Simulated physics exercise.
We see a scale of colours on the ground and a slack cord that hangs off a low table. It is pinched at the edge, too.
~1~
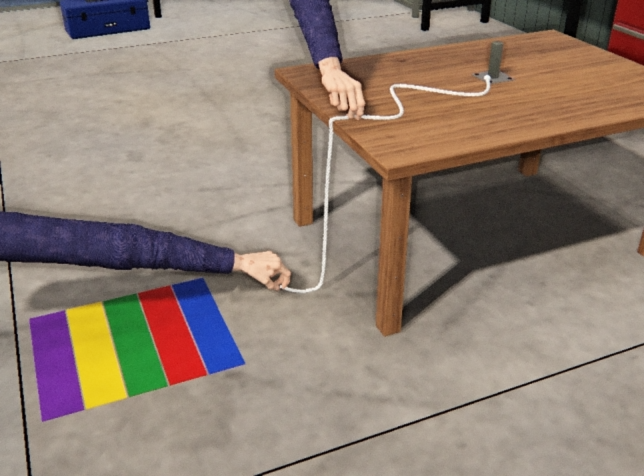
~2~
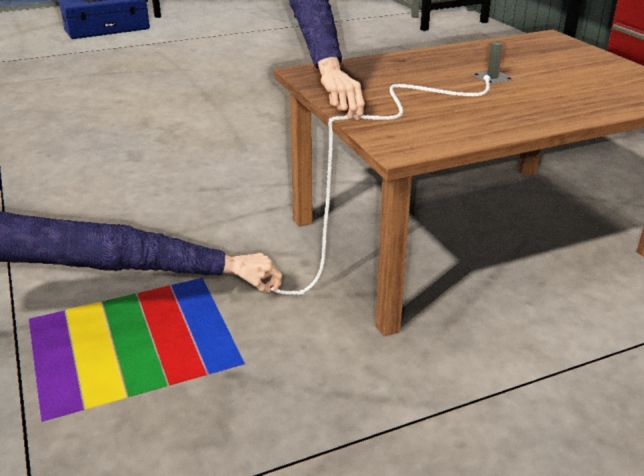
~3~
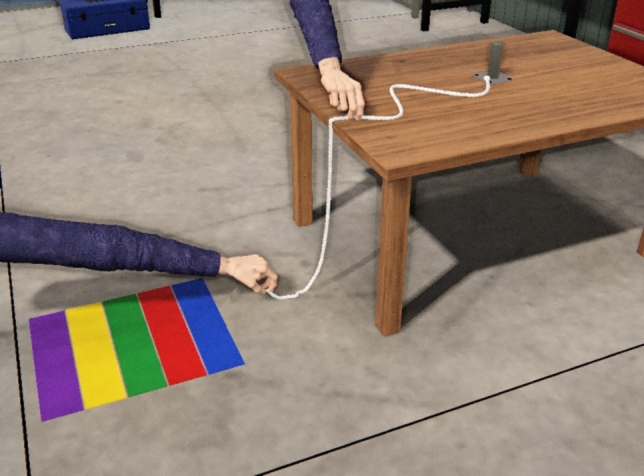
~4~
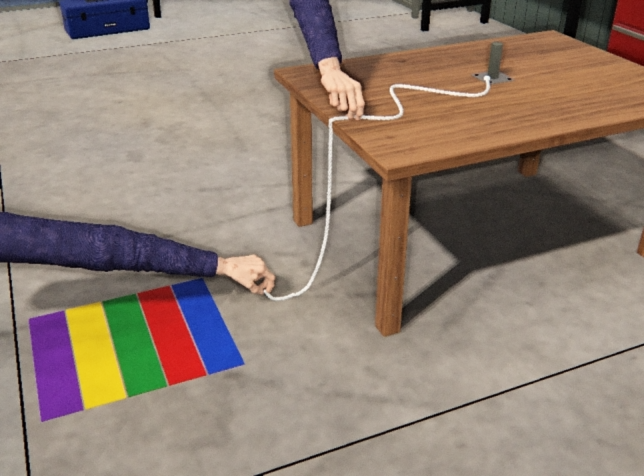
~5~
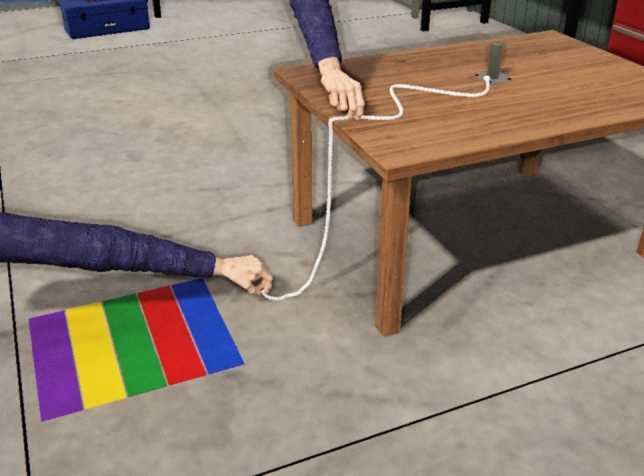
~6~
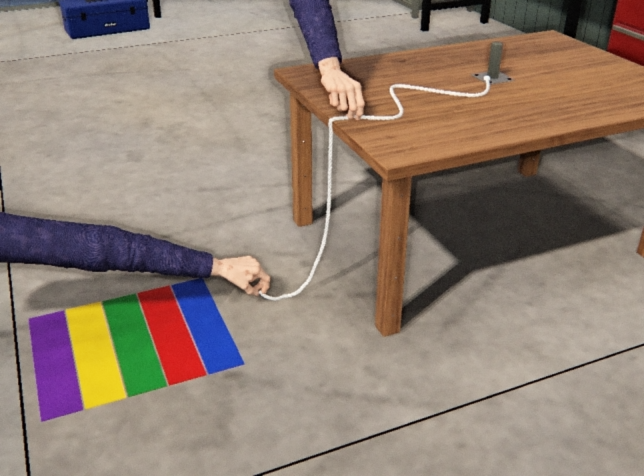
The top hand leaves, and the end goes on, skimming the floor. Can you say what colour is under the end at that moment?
Yes, it is purple.
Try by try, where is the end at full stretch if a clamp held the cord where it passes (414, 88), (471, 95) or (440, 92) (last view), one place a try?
That would be (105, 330) for the first, (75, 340) for the second and (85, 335) for the third.
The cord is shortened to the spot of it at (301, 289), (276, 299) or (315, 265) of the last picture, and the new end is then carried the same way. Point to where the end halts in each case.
Try 1: About (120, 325). Try 2: About (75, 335). Try 3: About (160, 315).
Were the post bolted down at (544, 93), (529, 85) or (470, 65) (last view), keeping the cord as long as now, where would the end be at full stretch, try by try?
About (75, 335), then (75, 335), then (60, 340).
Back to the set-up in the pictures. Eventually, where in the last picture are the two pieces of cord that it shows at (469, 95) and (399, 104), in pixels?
At (439, 89) for the first, at (333, 114) for the second.
Soon after, end near (128, 325); over green.
Then, end near (79, 337); over yellow.
At full stretch, end near (49, 344); over purple. It gets as far as the purple strip.
